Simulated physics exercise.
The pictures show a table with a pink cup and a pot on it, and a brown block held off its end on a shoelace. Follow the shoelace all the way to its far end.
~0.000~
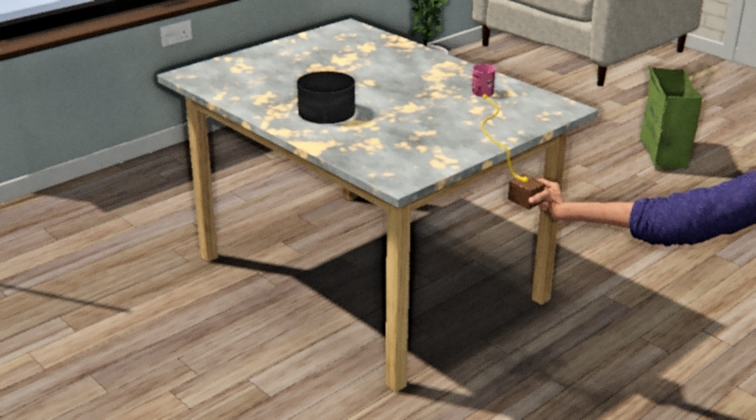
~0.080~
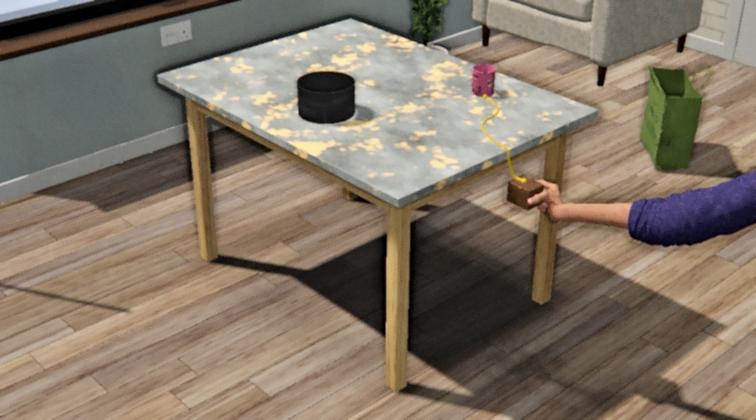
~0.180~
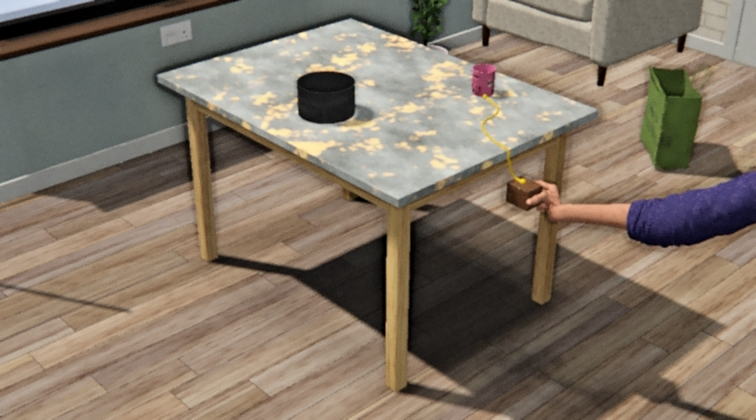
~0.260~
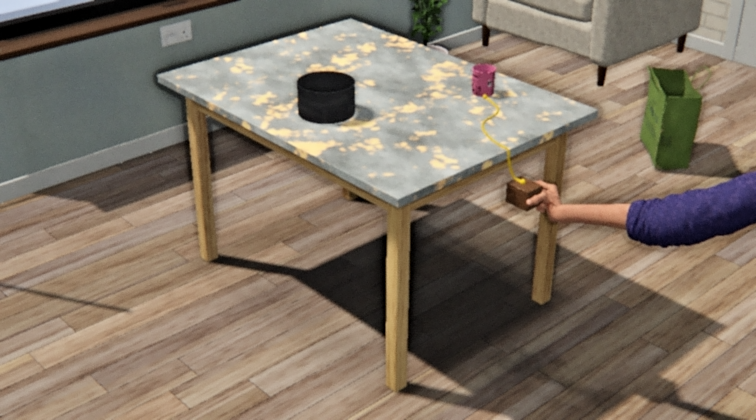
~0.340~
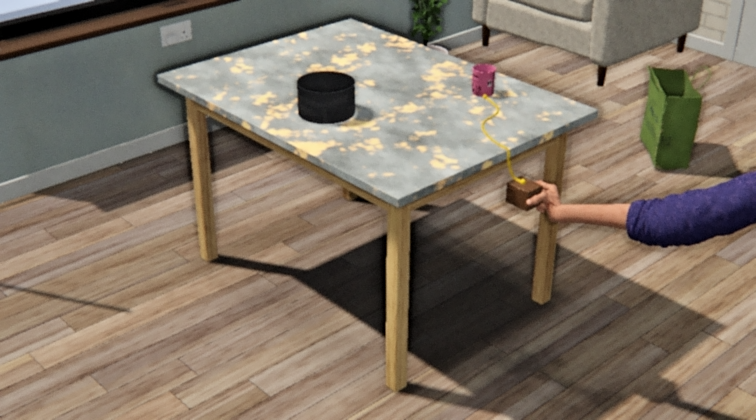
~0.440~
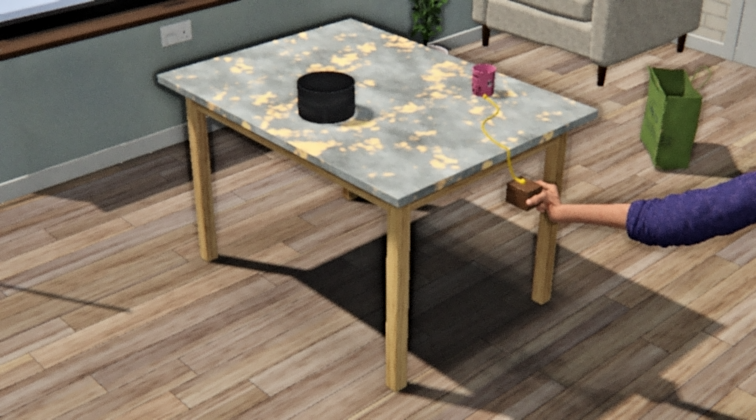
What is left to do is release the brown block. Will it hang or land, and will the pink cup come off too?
The brown block goes all the way down; the pink cup is yanked off.
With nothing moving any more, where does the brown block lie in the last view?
It comes to rest around (615, 381).
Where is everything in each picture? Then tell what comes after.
The first picture shows brown block (526, 192); pot (326, 81); pink cup (484, 68).
The second picture shows brown block (525, 193).
The third picture shows brown block (524, 193).
The fourth picture shows brown block (524, 194); shoelace through (497, 112) (483, 130).
The fifth picture shows brown block (524, 194); shoelace through (497, 112) (483, 130).
The sixth picture shows brown block (524, 194); pot (326, 81); pink cup (484, 68); shoelace tied to the cup, with little slack.
Around 0.90 s, block above the floor near (512, 322); pot as before; cup over the edge.
Around 1.32 s, block on the floor near (603, 375); pot as before; cup over the edge.
Finally, block on the floor near (615, 381); pot as before; cup down on the floor. The brown block reaches the floor and the pink cup gets pulled over the edge.
